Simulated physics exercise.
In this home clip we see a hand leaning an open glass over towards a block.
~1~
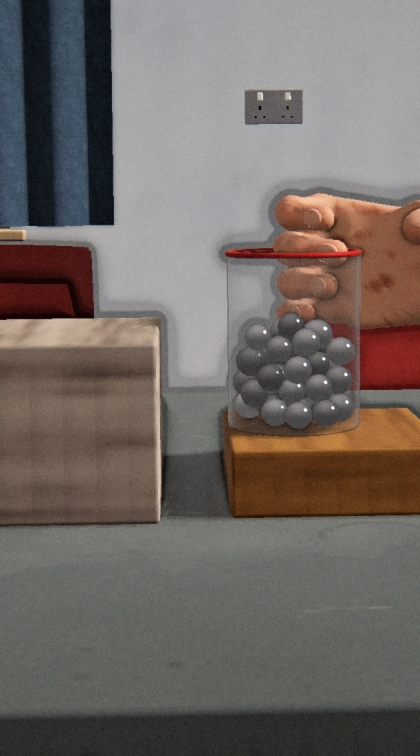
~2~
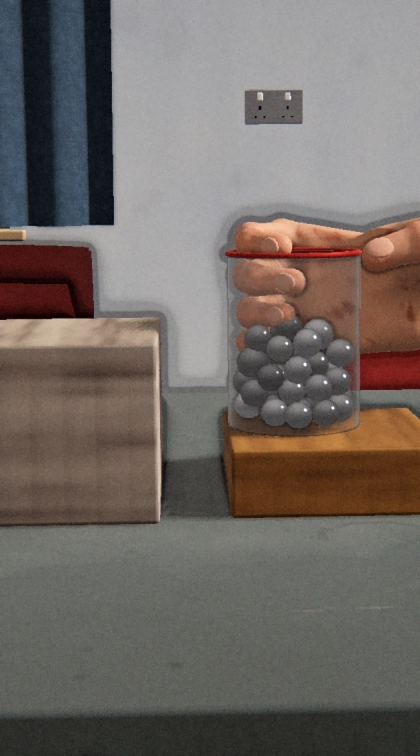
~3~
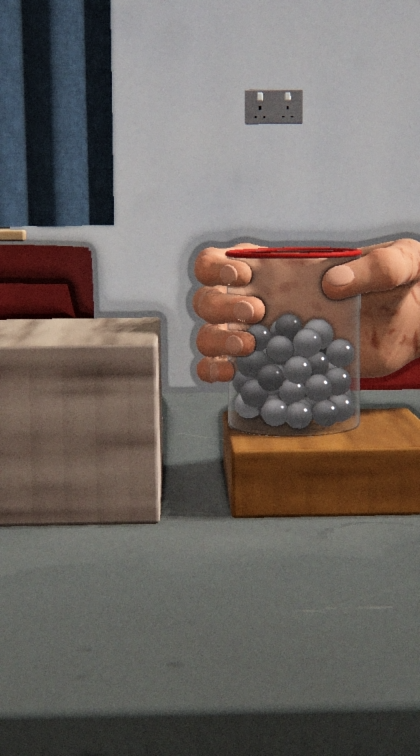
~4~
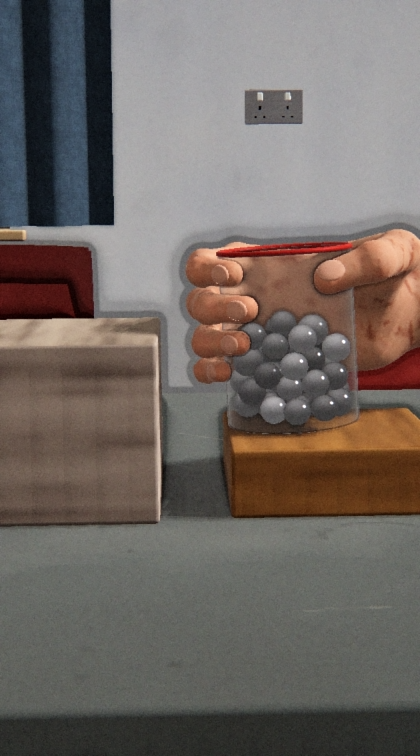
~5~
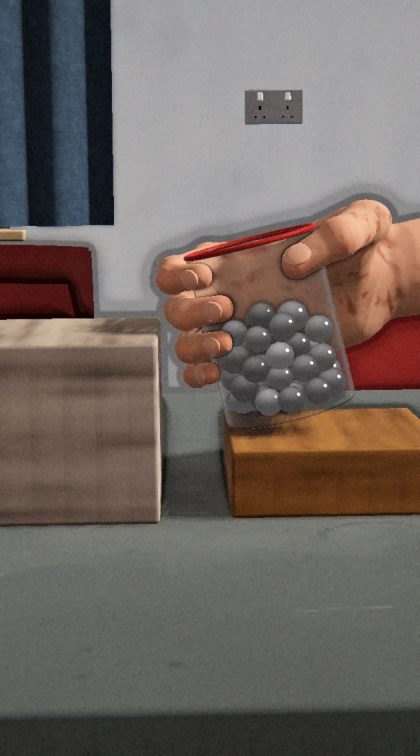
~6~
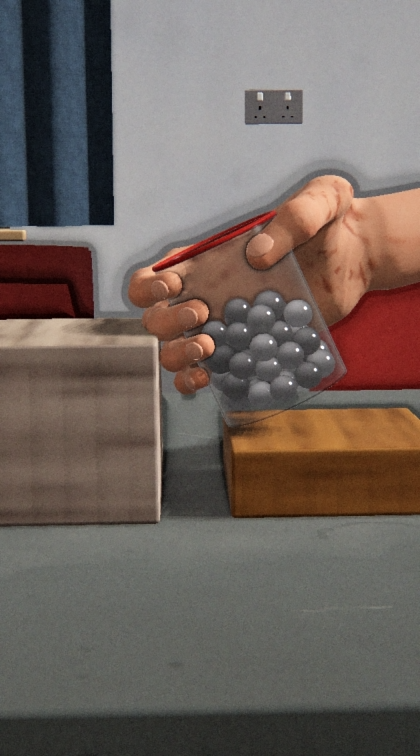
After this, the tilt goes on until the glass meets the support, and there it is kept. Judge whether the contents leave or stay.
They all stay.
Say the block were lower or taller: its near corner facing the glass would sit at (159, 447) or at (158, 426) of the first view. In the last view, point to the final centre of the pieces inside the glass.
(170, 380) and (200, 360), approximately.
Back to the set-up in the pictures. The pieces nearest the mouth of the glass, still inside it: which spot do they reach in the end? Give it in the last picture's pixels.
I'd point to about (207, 325) in the last view.
Then, 0.15 s later than the last frame, the glass leans 31°; everything is still inside.
Then, 0.31 s later than the last frame, the glass rests on the block at 33°; everything is still inside.
When it is over, the glass rests on the block at 33°; everything is still inside.
